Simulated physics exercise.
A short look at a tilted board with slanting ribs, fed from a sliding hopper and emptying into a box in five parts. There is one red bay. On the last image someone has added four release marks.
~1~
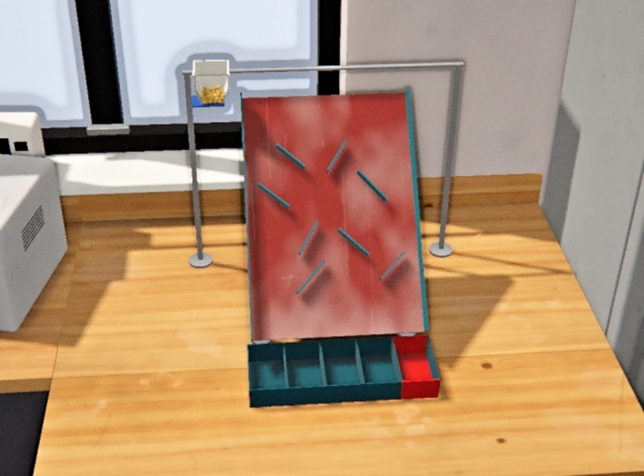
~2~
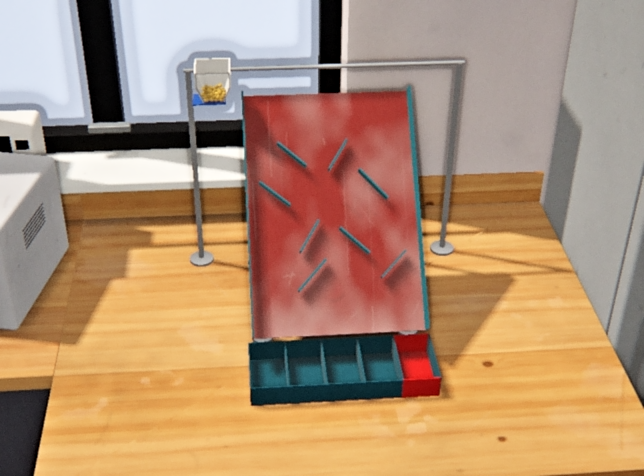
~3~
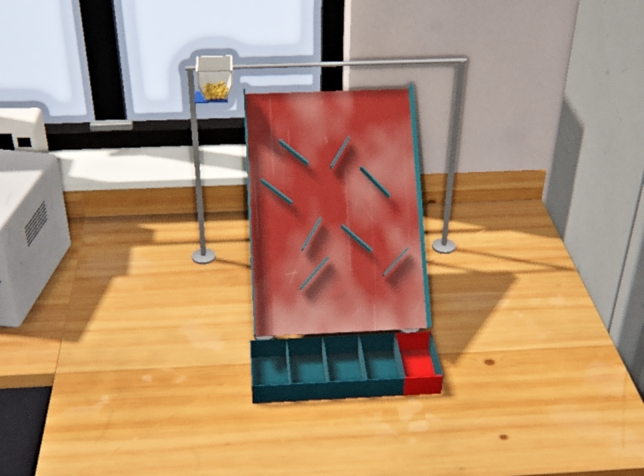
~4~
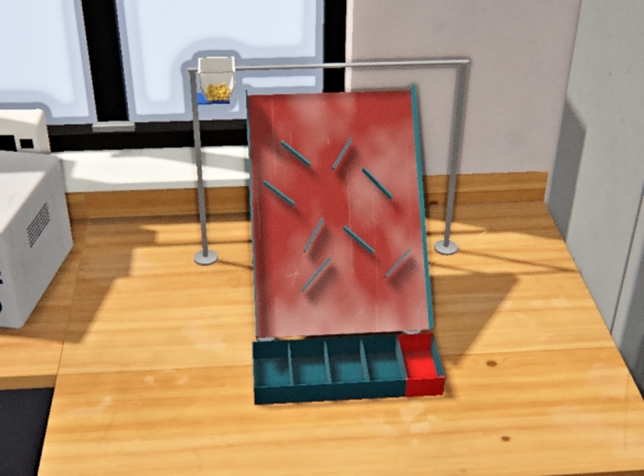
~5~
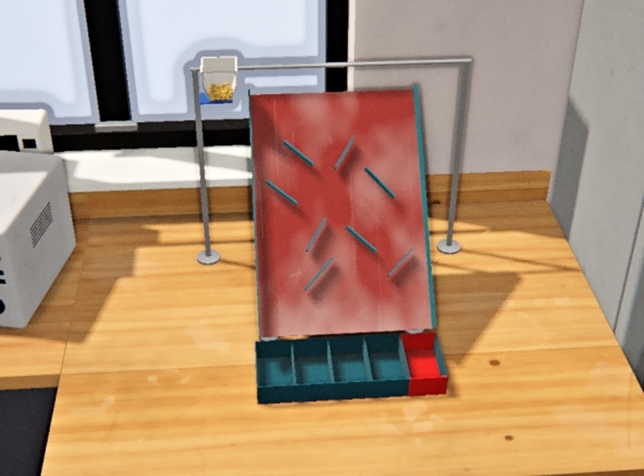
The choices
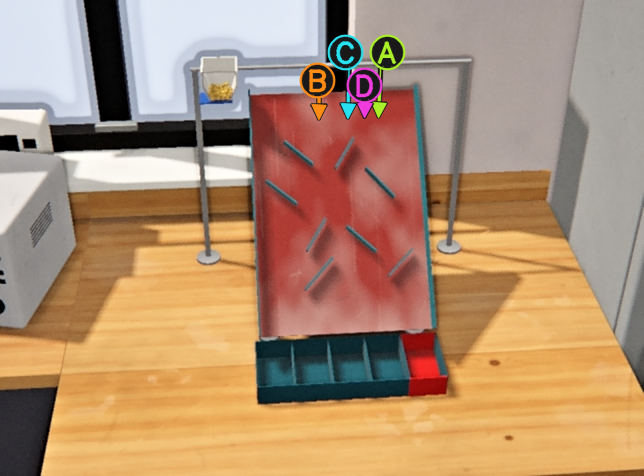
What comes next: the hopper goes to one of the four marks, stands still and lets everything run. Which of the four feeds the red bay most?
Choose A.
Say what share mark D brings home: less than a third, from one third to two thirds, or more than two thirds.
Mark D gives from one third to two thirds.
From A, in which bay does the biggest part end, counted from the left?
The fifth.
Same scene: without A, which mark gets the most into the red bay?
It is D.
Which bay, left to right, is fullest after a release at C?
It is the first one.
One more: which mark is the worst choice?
B it is.
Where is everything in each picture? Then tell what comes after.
The first frame shows hopper at (212, 94), puffed corn balls, door shut.
The second frame shows ribs (278, 142) to (306, 165), (329, 168) to (347, 139), (259, 181) to (290, 204).
The third frame shows ribs (361, 166) to (390, 195), (303, 249) to (321, 217), (342, 225) to (372, 250).
The fourth frame shows ribs (303, 290) to (330, 258), (386, 276) to (410, 249).
The fifth frame shows red bay at (428, 385), number 5 of 5 from the left.
On the marked copy, mark A meets the board at (378, 111); mark B meets the board at (318, 113); mark C meets the board at (348, 113); mark D meets the board at (364, 112).
With A, most in the red bay, a small part in other bays, a small part outside the box.
With B, none in the red bay, most in other bays, a small part outside the box.
With C, about a quarter in the red bay, most in other bays, a stray few outside the box.
With D, about half in the red bay, about a third in other bays, a stray few outside the box.
